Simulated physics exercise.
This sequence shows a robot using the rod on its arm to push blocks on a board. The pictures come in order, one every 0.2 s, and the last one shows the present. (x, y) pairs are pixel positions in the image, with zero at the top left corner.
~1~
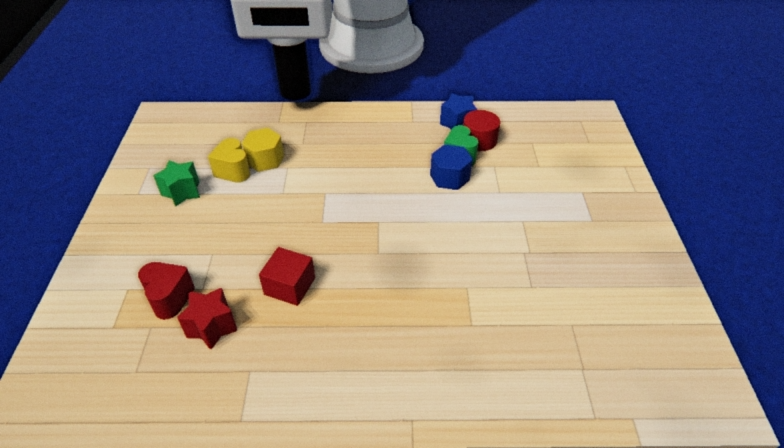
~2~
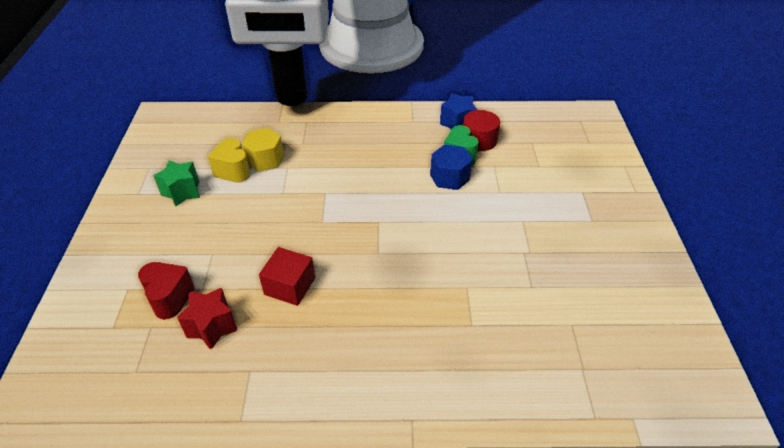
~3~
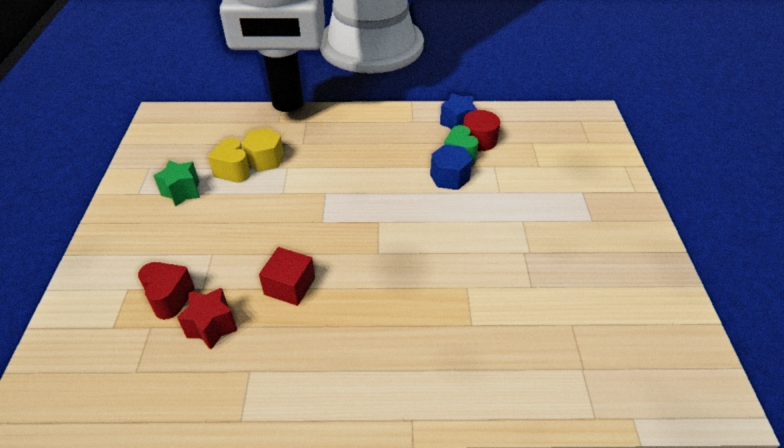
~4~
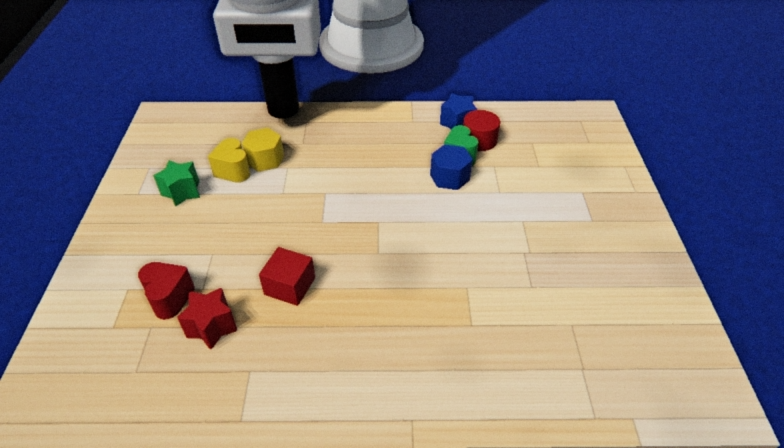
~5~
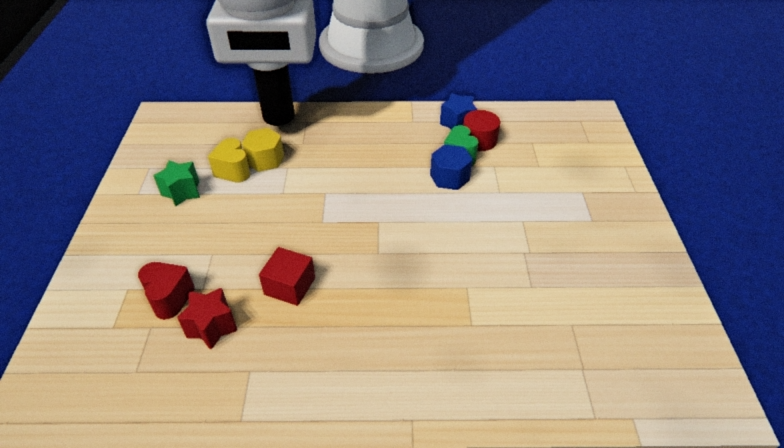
On a light wooden board over a blue surface, a robot arm's black rod moves slightly left and toward the viewer near the far edge, nearing the yellow blocks, while the red, yellow, green and blue blocks all stay still.
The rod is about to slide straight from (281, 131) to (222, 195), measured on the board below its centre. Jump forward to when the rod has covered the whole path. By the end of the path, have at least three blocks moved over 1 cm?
My answer is yes.
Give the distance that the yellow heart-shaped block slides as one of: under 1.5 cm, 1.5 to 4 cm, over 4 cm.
Beyond 4 cm.
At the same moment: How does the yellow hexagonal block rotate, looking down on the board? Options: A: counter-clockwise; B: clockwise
My pick is A.
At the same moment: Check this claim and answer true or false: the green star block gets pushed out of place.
Answer: True.
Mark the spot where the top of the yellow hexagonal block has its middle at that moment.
It ends at (242, 190).
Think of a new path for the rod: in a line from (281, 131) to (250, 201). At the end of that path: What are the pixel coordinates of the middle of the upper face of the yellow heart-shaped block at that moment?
The spot you're after is about (212, 161) in the image.
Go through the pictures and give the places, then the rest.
In the first frame, rod's lower end (296, 92); green star block (175, 172); yellow heart-shaped block (228, 150); yellow hexagonal block (261, 139).
In the second frame, rod (292, 98); blocks still.
In the third frame, rod (288, 103); blocks still.
In the fourth frame, rod (284, 110); blocks still.
In the fifth frame, rod (279, 117); green star block (175, 172); yellow heart-shaped block (228, 150); yellow hexagonal block (261, 139).
The first path, step by step. One third of the way, rod (261, 137); yellow heart-shaped block (220, 156), turned 25° clockwise; yellow hexagonal block (253, 153), turned 15° anticlockwise.
Two thirds of the way, rod (240, 158); green star block (168, 174); yellow heart-shaped block (201, 166), turned 50° clockwise; yellow hexagonal block (245, 175), turned 45° anticlockwise.
At the end, rod (217, 181); green star block (141, 181), turned 20° clockwise; yellow heart-shaped block (174, 183), turned 80° clockwise; yellow hexagonal block (242, 190), turned 105° anticlockwise.
